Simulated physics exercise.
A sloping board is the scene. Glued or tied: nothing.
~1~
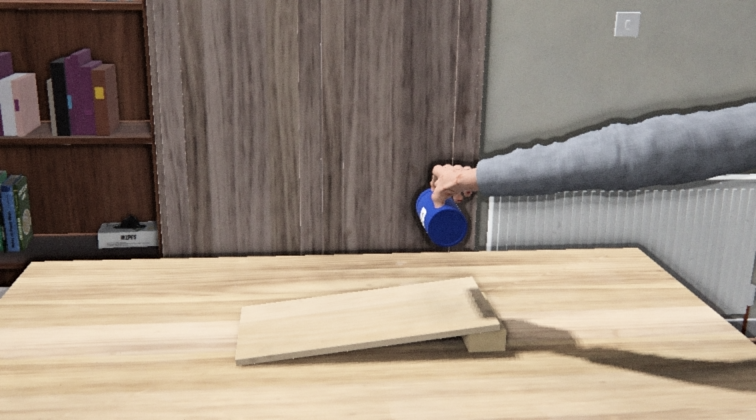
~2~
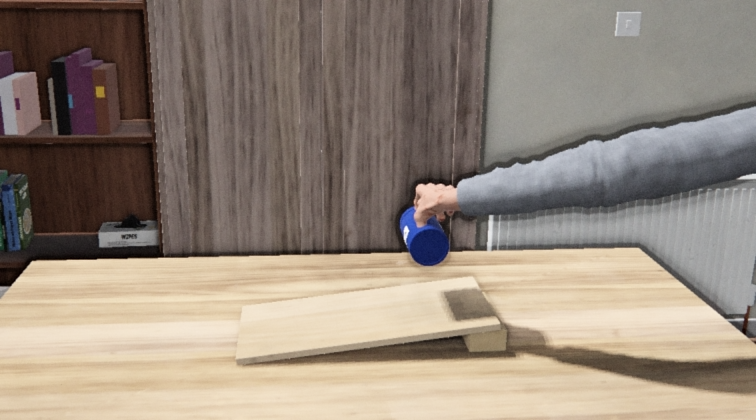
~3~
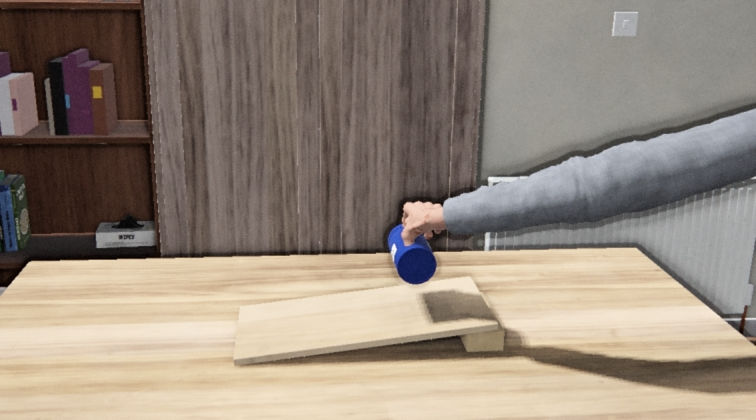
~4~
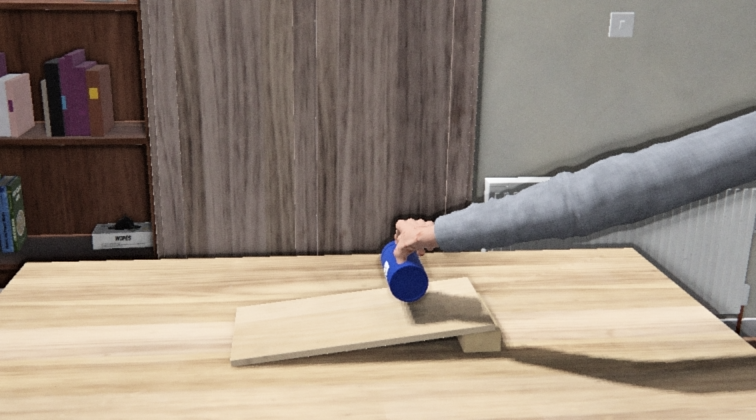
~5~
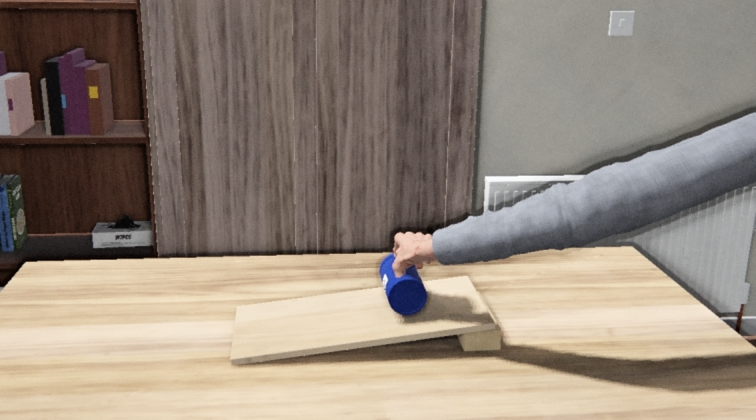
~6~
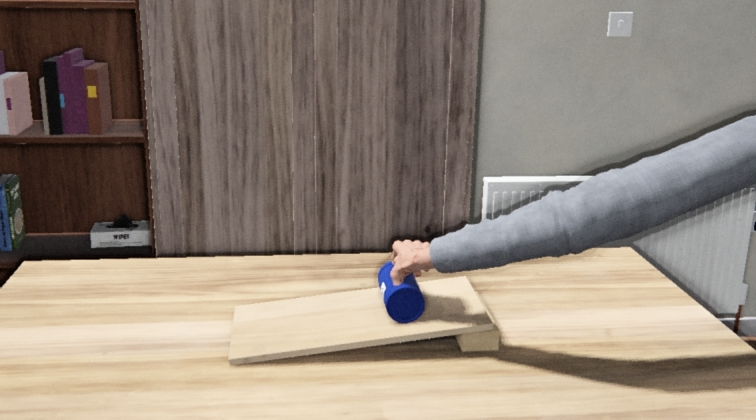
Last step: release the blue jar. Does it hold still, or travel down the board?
It sets off toward the low end.
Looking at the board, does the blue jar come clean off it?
Result: The blue jar does not stay on top.
Then, 1.30 s past the last view, blue jar now off the board.
Then, 2.20 s past the last view, things are still on the move.
Finally, off the board, blue jar. The blue jar slides or rolls down.
